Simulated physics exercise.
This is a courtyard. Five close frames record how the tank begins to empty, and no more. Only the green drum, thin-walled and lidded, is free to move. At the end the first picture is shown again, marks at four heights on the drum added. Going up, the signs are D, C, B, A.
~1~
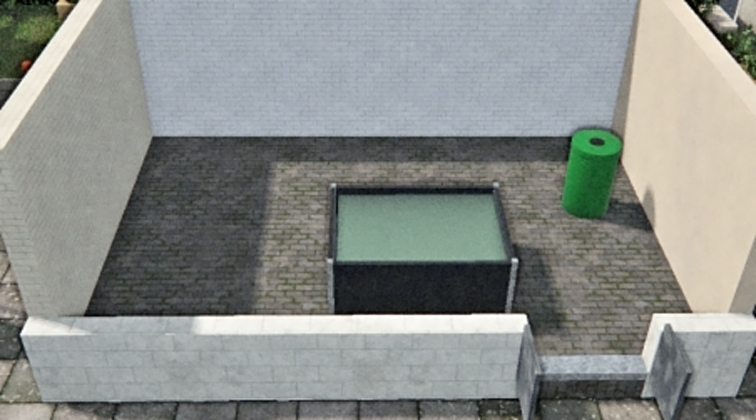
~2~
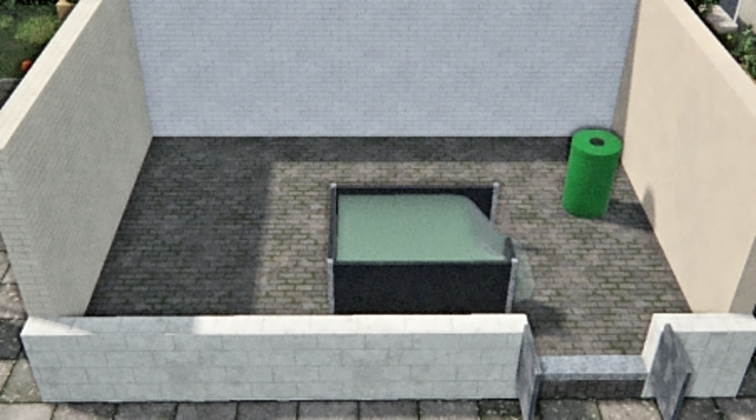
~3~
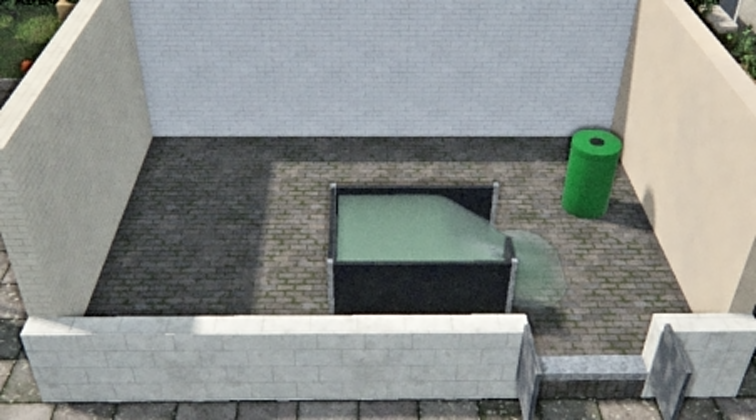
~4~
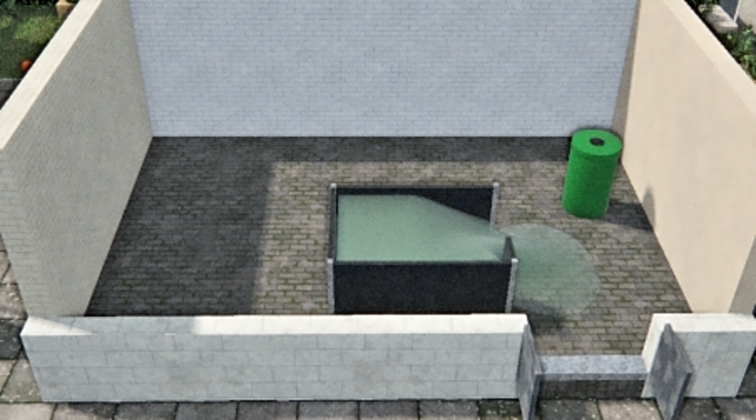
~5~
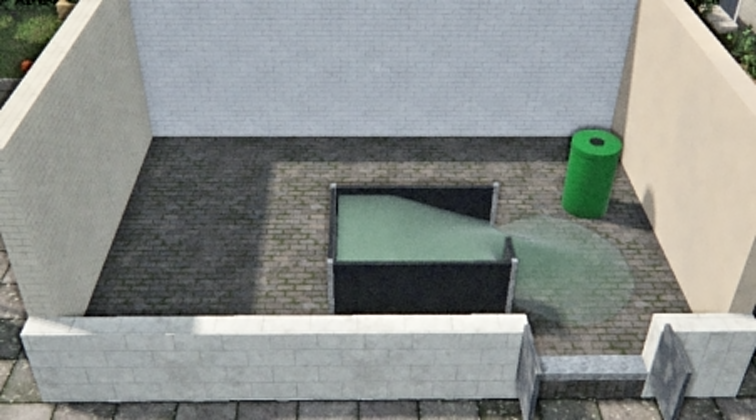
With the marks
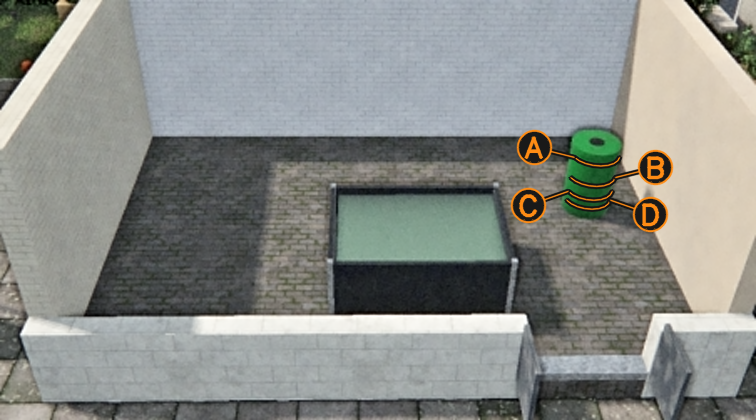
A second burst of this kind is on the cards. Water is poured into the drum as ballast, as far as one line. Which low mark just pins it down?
C.
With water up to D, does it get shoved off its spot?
Yes, that goes wrong.
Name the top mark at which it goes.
Here it is mark D.
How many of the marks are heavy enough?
Three of the four.
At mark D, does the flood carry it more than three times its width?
No.
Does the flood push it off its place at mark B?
No.
On the marked copy, A at (600, 165); B at (596, 186); C at (593, 200); D at (592, 209); from the bottom up D, C, B, A.
With A, it does not move.
With B, it does not move.
With C, it does not move.
With D, it is pushed about twice its own width away.
